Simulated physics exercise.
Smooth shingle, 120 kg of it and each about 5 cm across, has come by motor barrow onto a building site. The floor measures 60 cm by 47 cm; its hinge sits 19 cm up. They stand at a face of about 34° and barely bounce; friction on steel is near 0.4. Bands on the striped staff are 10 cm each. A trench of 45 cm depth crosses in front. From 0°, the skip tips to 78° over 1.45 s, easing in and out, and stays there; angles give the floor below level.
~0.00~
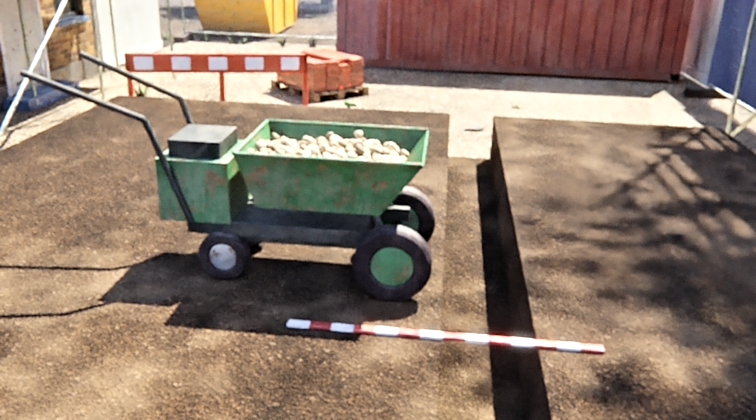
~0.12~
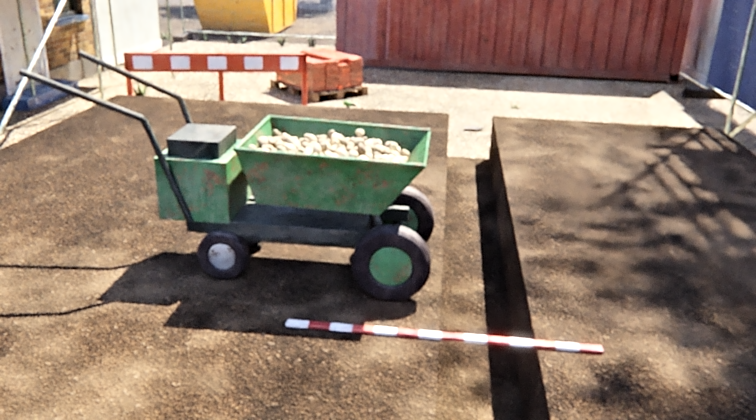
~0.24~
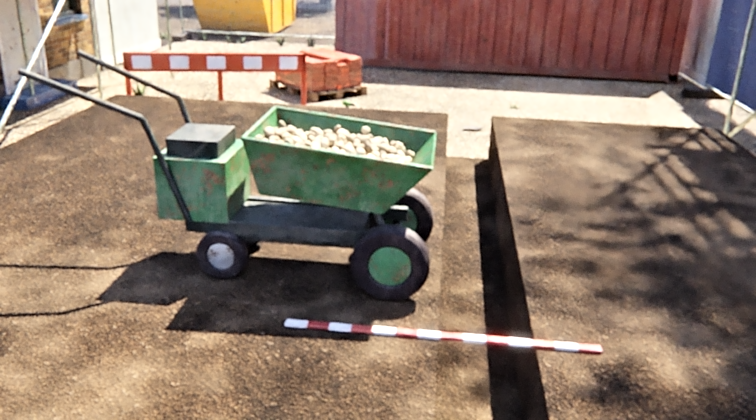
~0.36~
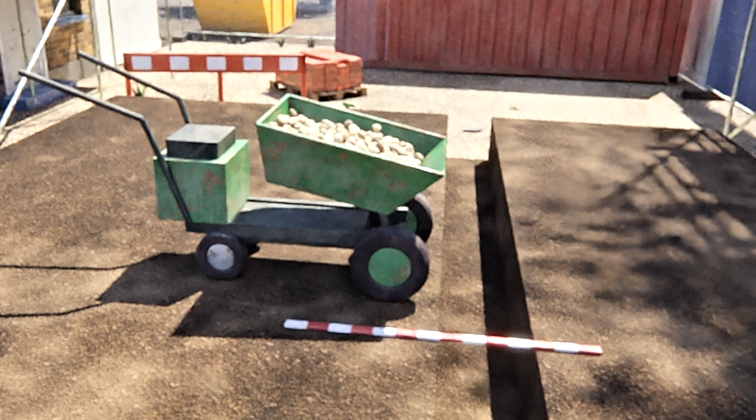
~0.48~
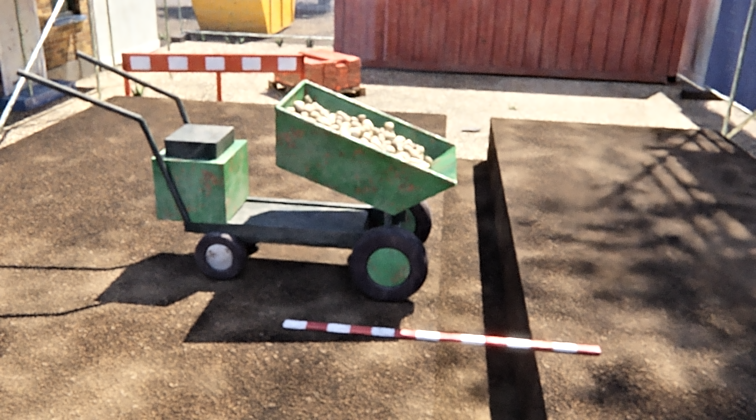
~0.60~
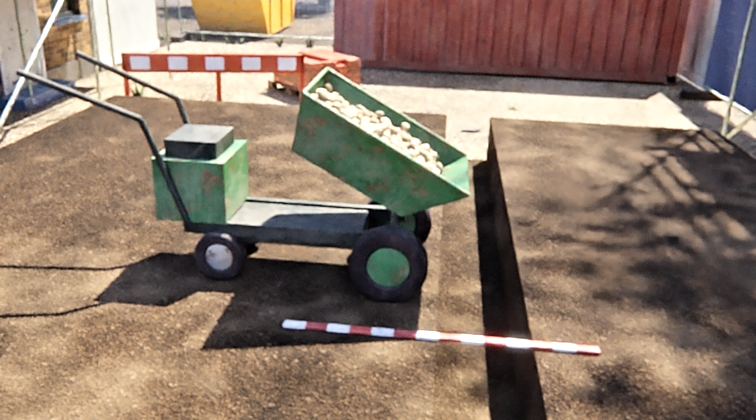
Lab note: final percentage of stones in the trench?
Approx. 35 %.
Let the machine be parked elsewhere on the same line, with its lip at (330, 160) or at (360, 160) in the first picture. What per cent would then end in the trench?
First place roughly 100%, second roughly 100%.
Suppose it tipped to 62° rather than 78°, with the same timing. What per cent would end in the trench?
In that case near 45 per cent.
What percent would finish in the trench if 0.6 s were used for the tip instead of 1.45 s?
Trench share: Approx. 20%.
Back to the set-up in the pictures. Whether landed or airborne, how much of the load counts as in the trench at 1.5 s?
Something like 20 in a hundred.
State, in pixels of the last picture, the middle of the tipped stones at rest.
I'd point somewhere around (554, 282).
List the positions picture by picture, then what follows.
The skip is at 0°, its lip at (422, 166); the top of the load is at (346, 143), in the first frame.
The skip is at 2°, its lip at (425, 166); the top of the load is at (327, 141); the stones move at 0.2 m/s on average, in the second frame.
Lip at (432, 169), floor tilted 6°, highest stones at (298, 134); the stones move at 0.4 m/s on average, in the third frame.
The skip is at 12°, its lip at (443, 176); the top of the load is at (298, 122); the stones move at 0.6 m/s on average, in the fourth frame.
Lip at (456, 184), floor tilted 20°, highest stones at (307, 108); the stones move at 0.7 m/s on average, in the fifth frame.
The skip is at 29°, its lip at (469, 195); the top of the load is at (326, 98); the stones move at 0.8 m/s on average, in the sixth frame.
After 1.1 s the floor is at 66°; 98 % in the skip, 2 % in the trench; the foremost stones are at (522, 244).
After 1.5 s the floor is at 78°; 26 % in the skip, 18 % in the trench, 56 % past the trench; the foremost stones are at (665, 289).
After 1.9 s the floor is at 78°; 4 % in the skip, 28 % in the trench, 68 % past the trench; the foremost stones are at (749, 295).
After 3.8 s the floor is at 78°; 0 % in the skip, 35 % in the trench, 65 % past the trench; the foremost stones are past the picture's edge.
